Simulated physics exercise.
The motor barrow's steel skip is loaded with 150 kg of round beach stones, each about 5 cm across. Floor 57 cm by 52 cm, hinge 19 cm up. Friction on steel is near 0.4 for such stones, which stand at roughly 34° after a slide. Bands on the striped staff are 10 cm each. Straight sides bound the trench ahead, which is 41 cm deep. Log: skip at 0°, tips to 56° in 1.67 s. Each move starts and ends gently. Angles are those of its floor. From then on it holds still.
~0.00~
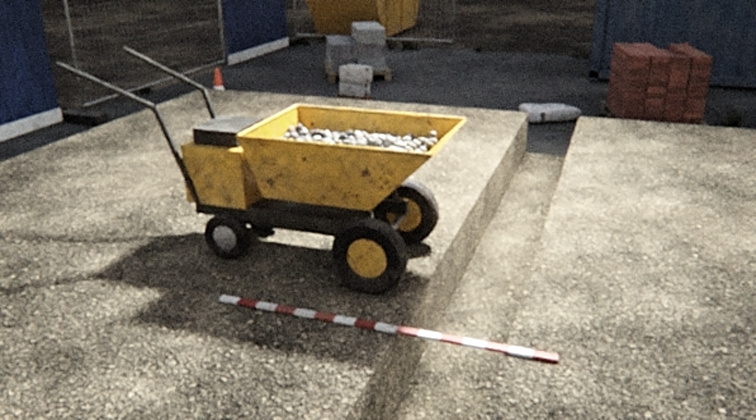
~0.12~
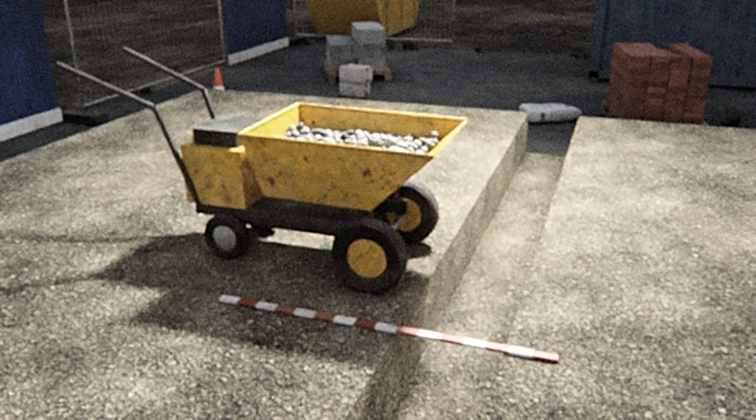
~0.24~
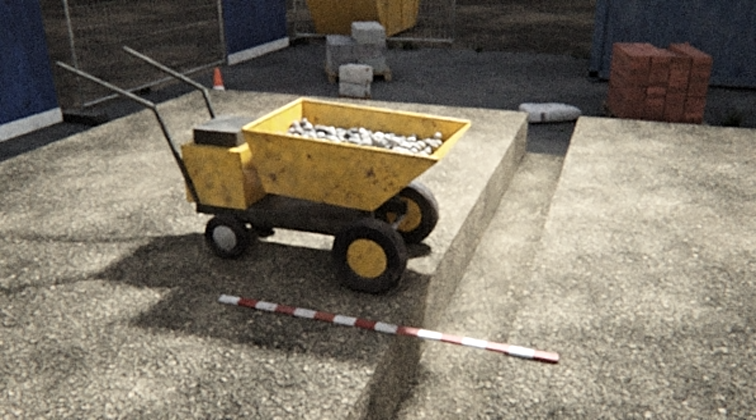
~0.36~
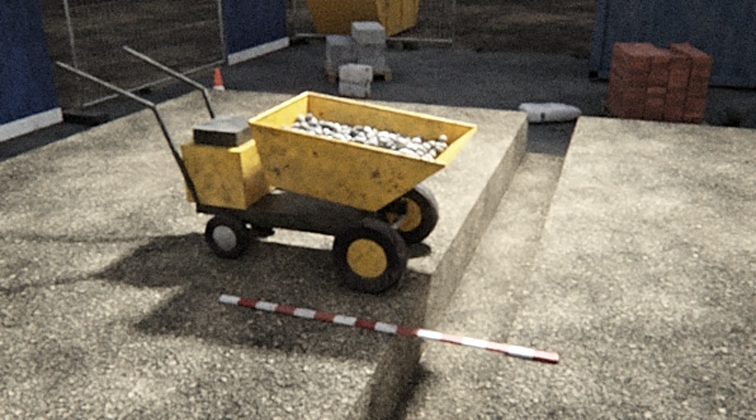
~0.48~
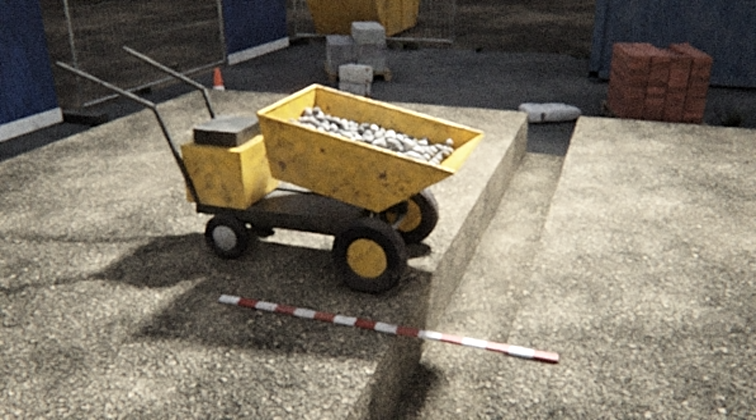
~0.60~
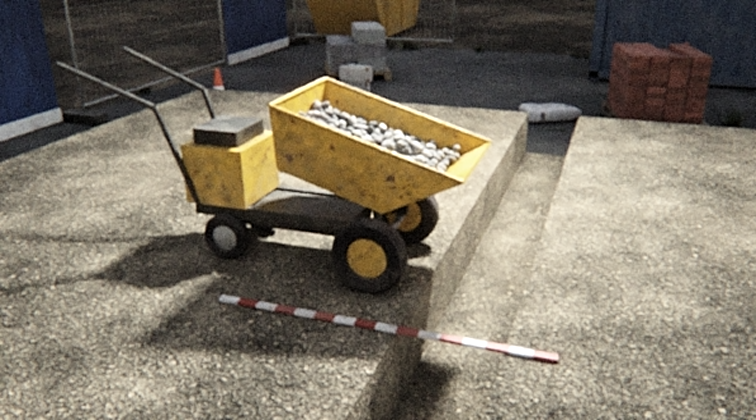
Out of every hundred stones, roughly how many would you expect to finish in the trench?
Close to 43 in every hundred.
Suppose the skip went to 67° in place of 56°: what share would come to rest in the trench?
About 40%.
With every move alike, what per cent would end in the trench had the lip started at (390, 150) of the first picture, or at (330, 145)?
About 85 per cent first, then about 95 per cent.
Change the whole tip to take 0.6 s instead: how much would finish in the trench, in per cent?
With that timing, about 30 per cent.
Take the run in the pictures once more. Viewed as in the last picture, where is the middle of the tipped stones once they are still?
I'd point somewhere around (537, 284).
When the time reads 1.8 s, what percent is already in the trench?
5 per cent or so by then.
After 1.2 s the floor is at 47°; 100 % in the skip; the foremost stones are at (489, 220).
After 1.8 s the floor is at 56°; 76 % in the skip, 4 % in the trench, 20 % past the trench; the foremost stones are at (590, 300).
After 2.1 s the floor is at 56°; 47 % in the skip, 7 % in the trench, 46 % past the trench; the foremost stones are at (678, 309).
After 4.1 s the floor is at 56°; 5 % in the skip, 43 % in the trench, 52 % past the trench; the foremost stones are past the picture's edge.
